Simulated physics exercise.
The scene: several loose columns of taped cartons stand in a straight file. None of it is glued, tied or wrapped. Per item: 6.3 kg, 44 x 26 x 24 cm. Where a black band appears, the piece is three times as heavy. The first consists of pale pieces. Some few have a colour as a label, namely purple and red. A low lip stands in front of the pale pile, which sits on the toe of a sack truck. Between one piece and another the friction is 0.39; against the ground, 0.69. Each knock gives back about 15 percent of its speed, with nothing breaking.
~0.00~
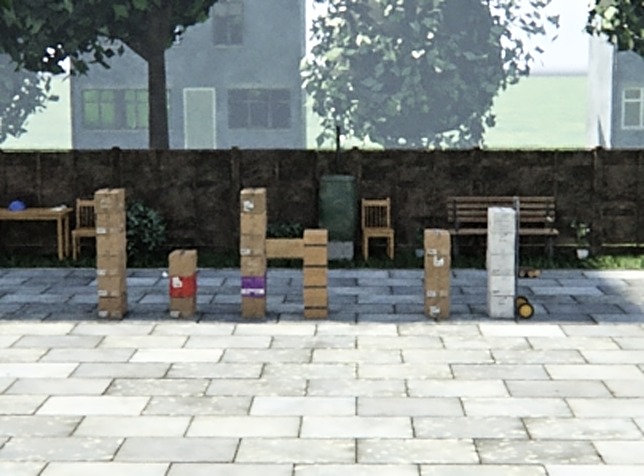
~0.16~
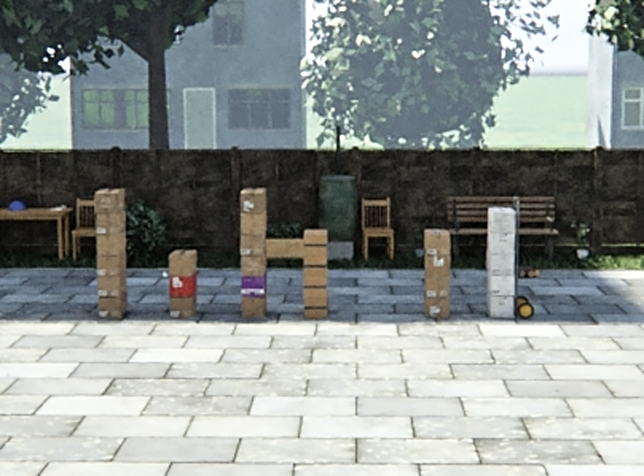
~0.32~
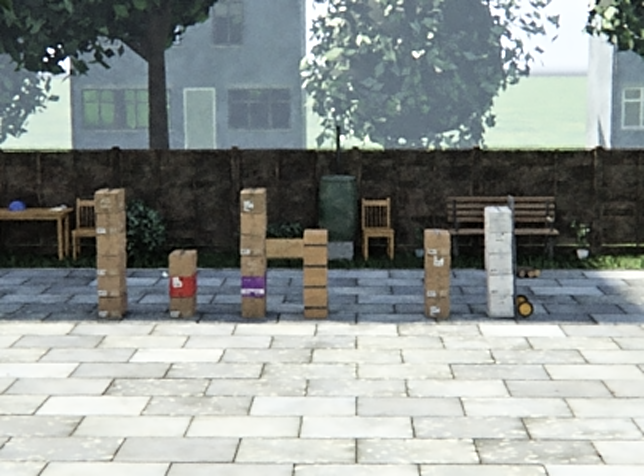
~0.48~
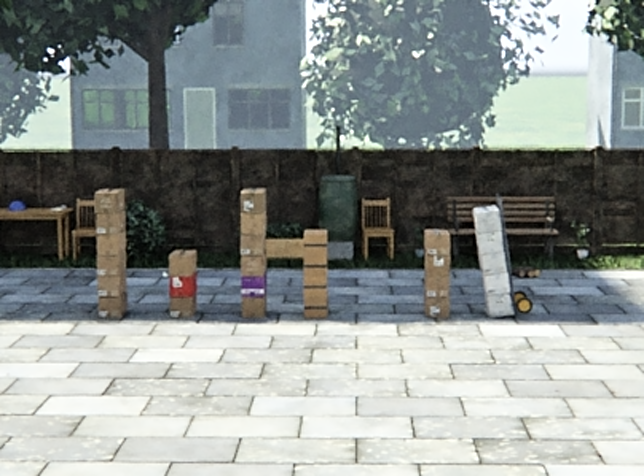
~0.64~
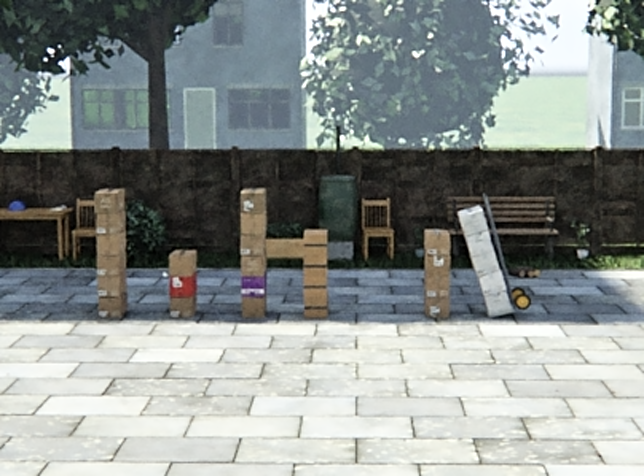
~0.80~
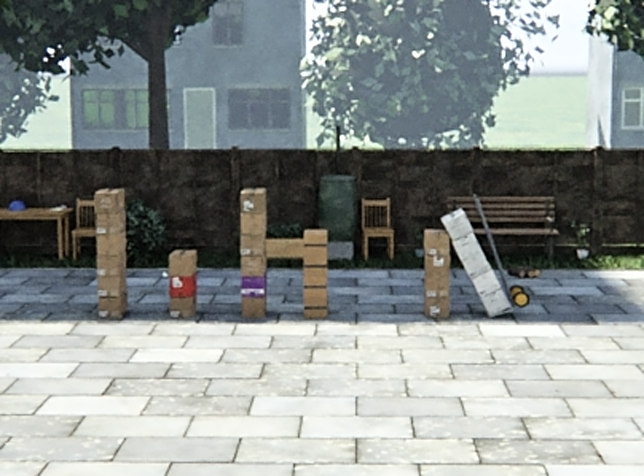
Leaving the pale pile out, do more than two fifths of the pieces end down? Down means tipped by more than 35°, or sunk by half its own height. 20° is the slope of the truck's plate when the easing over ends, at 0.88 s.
No.
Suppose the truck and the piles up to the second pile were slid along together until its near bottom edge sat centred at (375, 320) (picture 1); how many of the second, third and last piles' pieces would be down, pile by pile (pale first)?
You'd get second 4, third 4 and last 5.
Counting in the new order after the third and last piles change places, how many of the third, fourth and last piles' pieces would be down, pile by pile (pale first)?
Down per pile: Third 0, fourth 0, last 0.
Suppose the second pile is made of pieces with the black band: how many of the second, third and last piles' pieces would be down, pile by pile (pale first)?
Second 0, third 0, last 0.
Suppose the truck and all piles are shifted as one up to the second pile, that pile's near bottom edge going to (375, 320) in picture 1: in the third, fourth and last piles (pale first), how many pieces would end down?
Pile by pile, you'd see third at 4, fourth at 6 and last at 5 down.
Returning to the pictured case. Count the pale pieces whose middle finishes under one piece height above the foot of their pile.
2.
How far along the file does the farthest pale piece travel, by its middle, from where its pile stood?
Something like 180 cm along the file.
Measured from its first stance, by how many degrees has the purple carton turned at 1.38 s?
About 0°.
Around 1.06 s, 3 of the pale pile down; none of the 23 other cartons down, 4 disturbed.
Around 1.38 s, 5 of the pale pile down; none of the 23 other cartons down, 4 disturbed.
Around 1.70 s, 5 of the pale pile down; 4 of the 23 other cartons down.
Finally (2.5 s), 5 of the pale pile down; 4 of the 23 other cartons down; purple carton unmoved; red carton unmoved. That is 17 per cent. Seen by the last camera, middles, purple carton near (254, 284), red carton near (184, 284).
